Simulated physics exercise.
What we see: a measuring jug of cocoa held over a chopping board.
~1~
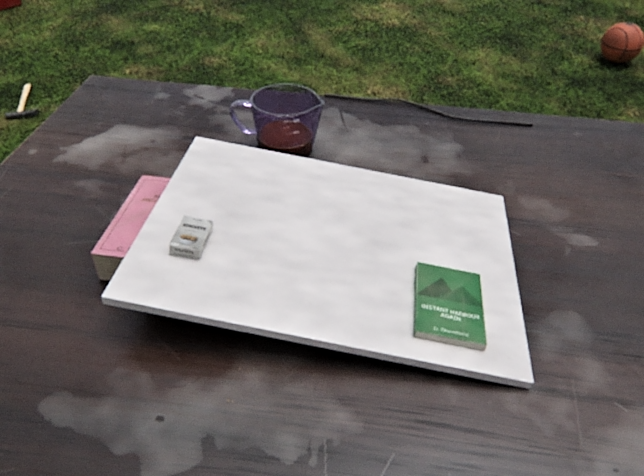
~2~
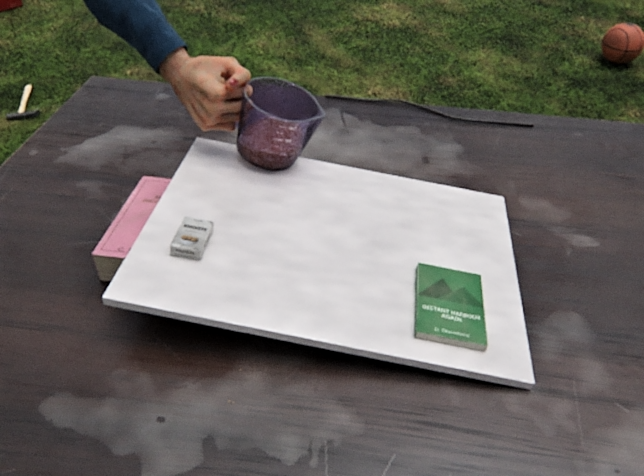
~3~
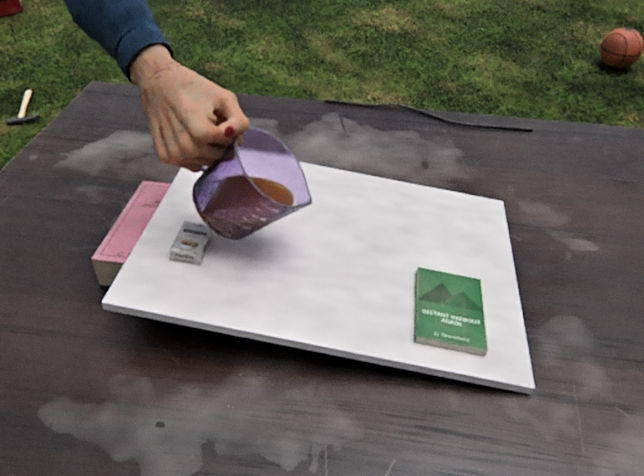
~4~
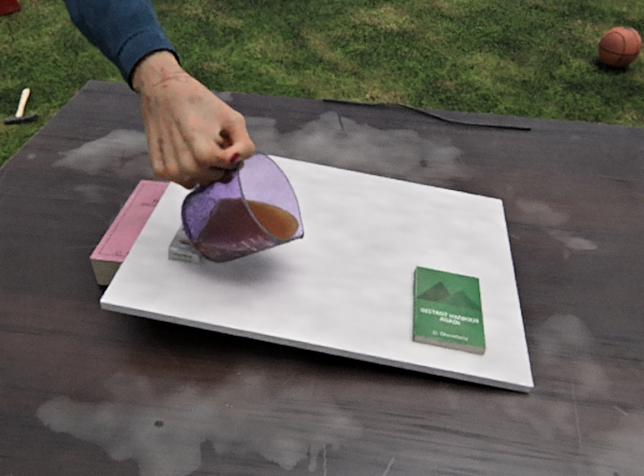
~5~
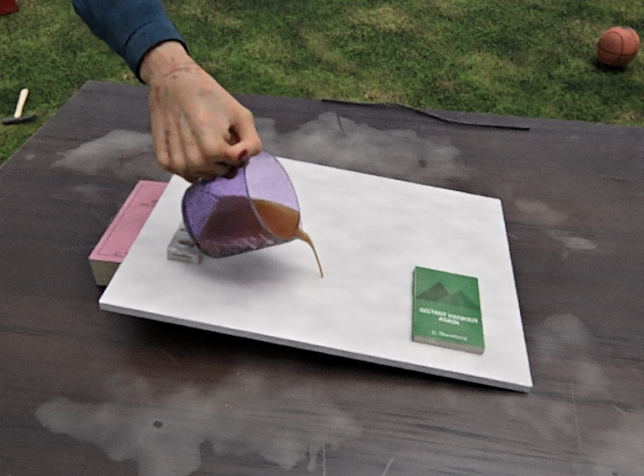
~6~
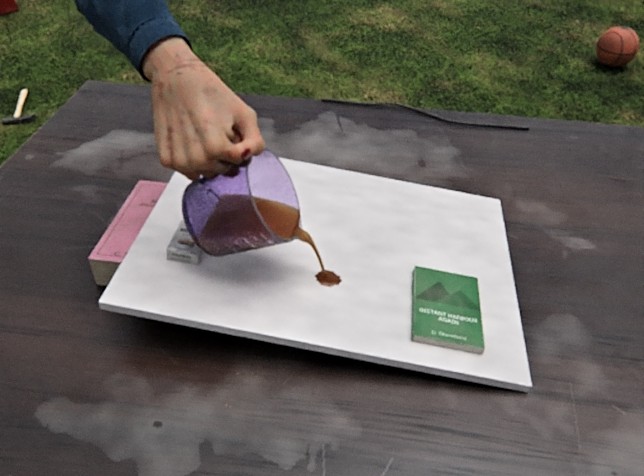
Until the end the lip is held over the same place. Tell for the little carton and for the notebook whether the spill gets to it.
On the left the little carton stays dry; on the right the notebook gets wet.
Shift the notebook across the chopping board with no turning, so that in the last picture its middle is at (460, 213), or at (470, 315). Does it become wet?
Case one: No contact. Case two: Contact.
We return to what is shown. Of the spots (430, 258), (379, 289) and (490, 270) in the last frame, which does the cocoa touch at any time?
So, first got to, next got to, and last got to.
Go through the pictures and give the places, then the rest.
The first frame shows the chopping board slopes down to the right; measuring jug (285, 123) about a quarter full; little carton (191, 237); notebook (449, 304).
The second frame shows measuring jug about a quarter full, surface at (271, 136); little carton (192, 238).
The third frame shows measuring jug (249, 186) tipped 45° with all of its load; notebook (449, 309).
The fourth frame shows the chopping board slopes down to the right; measuring jug (242, 210) tipped 55° with all of its load; little carton (190, 242).
The fifth frame shows the first of it lands; measuring jug (243, 208) tipped 60° with all of its load; notebook (447, 307).
The sixth frame shows the first of it lands; measuring jug (243, 206) tipped 60° with all of its load; little carton (189, 242); notebook (446, 307).
Soon after, it runs down to the right; the little carton is dry; the notebook is wet.
Later, it runs down to the right and off the end; the little carton is dry; the notebook is wet.
In the end, it runs down to the right and off the end; the little carton is dry; the notebook is wet.
